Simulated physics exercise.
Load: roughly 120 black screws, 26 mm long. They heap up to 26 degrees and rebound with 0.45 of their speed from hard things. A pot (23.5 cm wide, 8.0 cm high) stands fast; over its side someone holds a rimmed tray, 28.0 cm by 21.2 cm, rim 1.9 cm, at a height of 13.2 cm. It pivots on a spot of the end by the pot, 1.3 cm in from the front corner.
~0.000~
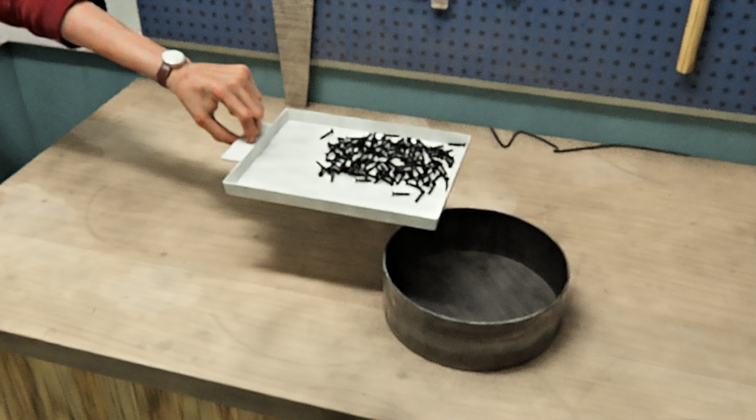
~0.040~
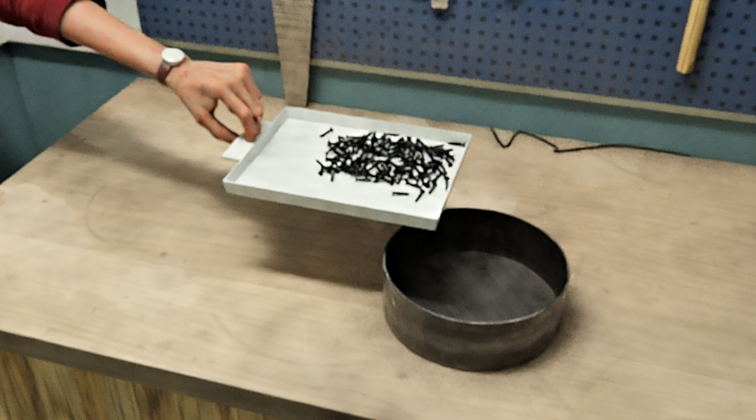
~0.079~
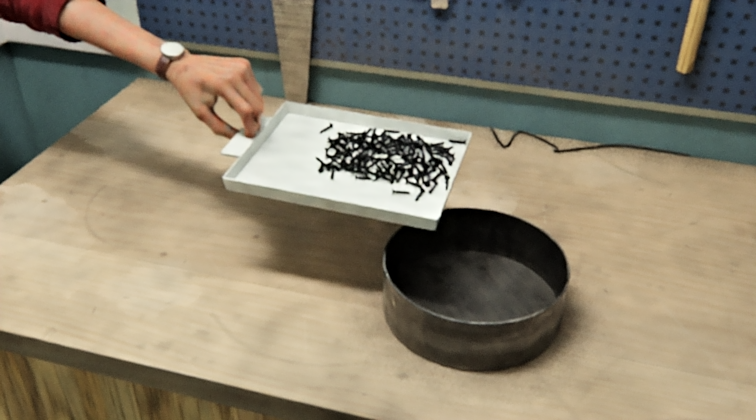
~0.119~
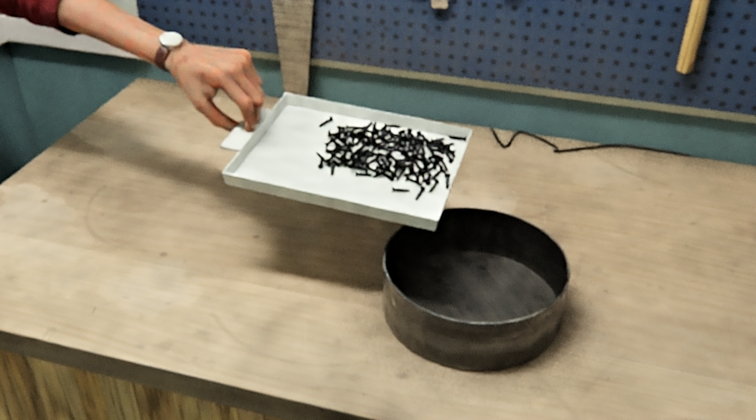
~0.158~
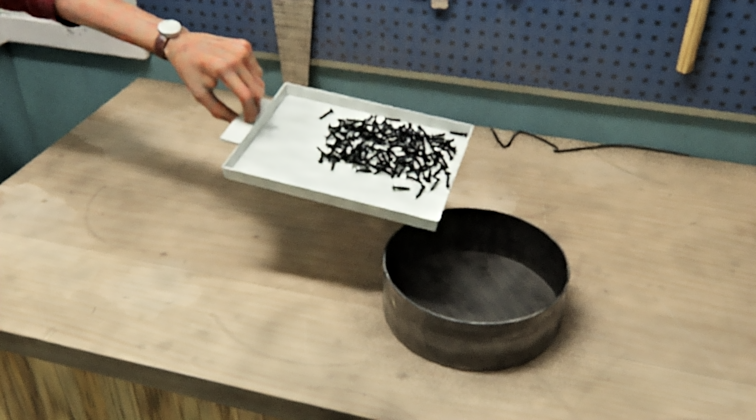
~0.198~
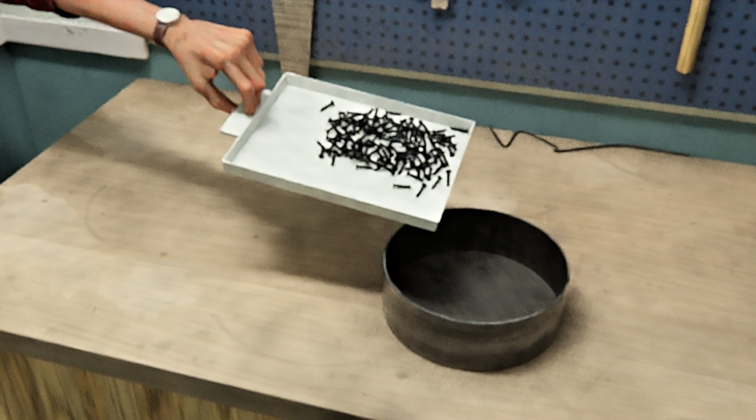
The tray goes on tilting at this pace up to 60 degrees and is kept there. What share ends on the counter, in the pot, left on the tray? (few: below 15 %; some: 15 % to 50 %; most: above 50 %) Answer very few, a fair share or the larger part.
On the counter: Very few; in the pot: A fair share; left on the tray: The larger part.
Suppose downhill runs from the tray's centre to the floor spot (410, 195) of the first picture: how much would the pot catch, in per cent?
About 25 per cent.
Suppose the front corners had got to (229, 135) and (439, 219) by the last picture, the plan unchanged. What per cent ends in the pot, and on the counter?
Pot 30, counter 5.
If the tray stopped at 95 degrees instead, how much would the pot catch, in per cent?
In that case some 100 per cent.
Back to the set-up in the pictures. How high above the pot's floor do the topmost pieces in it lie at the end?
Roughly 1.5 cm.
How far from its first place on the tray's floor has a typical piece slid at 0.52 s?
Some 3 cm.
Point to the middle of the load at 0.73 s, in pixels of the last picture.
Near (436, 177).
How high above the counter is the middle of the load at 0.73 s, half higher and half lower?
About 18 cm.
After 0.52 s, tilt 35 degrees; the tray holds 100 %, the pot 0 %.
After 0.73 s, tilt 51 degrees; the tray holds 100 %, the pot 0 %.
Then, at 1.05 s, tilt 60 degrees; the tray holds 70 %, the pot 30 %.
By 2.0 s all is still; counter 0 %, pot 40 %, tray 60 %.
